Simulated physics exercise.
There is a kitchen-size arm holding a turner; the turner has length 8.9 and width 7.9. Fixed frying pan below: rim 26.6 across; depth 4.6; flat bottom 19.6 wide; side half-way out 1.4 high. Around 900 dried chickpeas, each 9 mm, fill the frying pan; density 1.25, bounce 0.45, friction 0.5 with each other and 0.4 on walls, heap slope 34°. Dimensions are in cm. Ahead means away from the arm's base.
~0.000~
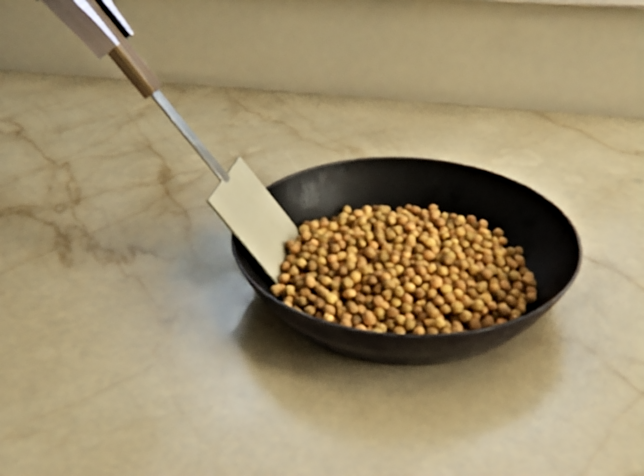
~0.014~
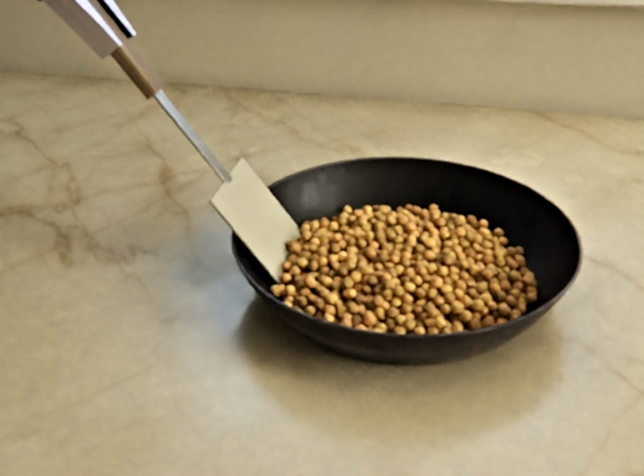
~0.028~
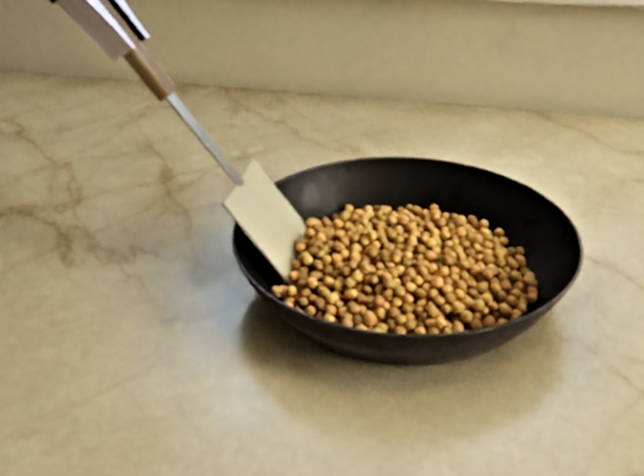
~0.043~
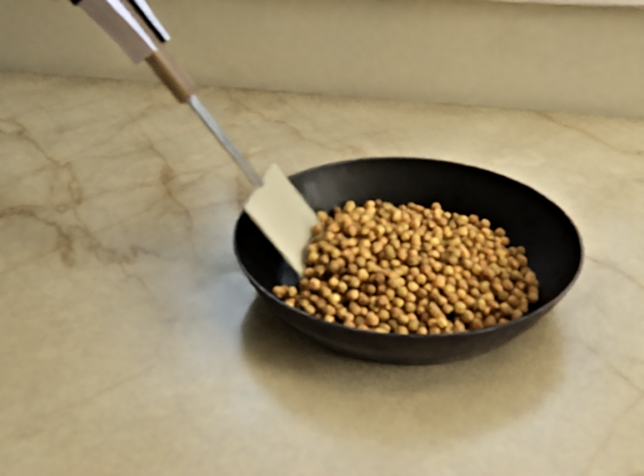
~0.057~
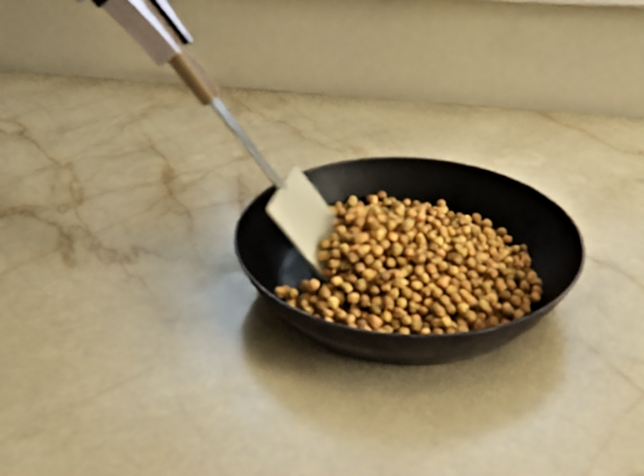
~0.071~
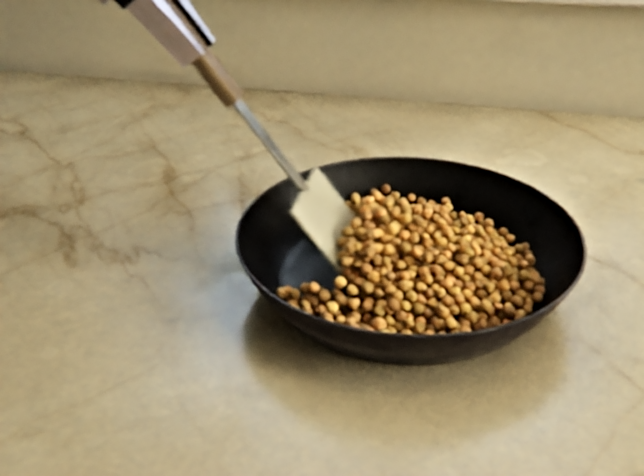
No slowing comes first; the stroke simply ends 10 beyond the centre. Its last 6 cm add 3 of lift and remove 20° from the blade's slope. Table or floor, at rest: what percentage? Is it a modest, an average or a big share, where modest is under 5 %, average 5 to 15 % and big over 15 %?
Big.
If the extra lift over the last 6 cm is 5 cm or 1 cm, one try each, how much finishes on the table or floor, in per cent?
Result, in order: Approx. 25 % and 20 %.
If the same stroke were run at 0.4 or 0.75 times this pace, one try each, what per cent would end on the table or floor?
Roughly 5 % and roughly 20 %.
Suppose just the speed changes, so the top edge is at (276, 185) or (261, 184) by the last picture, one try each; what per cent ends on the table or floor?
Some 20 and 10 per cent.
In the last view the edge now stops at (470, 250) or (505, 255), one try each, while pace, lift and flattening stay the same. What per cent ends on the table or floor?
Around 5 per cent for the first try and 15 per cent for the second.
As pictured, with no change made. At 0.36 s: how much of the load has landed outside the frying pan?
I'd put it at around 15 per cent.
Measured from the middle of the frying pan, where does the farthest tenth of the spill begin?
Roughly 65 cm.
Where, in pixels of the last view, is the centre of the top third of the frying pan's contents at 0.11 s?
At about (422, 254).
After 0.11 s, sloping 53°, highest piece 8 above the table; 900 in the frying pan.
After 0.14 s, sloping 48°, highest piece 8 above the table; 900 in the frying pan.
After 0.36 s, sloping 33°, highest piece 16 above the table; 675 in the frying pan, 139 on the table or floor, 86 on the blade or in flight.
After 1.41 s, sloping 33°, highest piece 4 above the table; 675 in the frying pan, 225 on the table or floor.
In the end, 675 in the frying pan, 225 on the table or floor. That is 25 % on the table or floor.
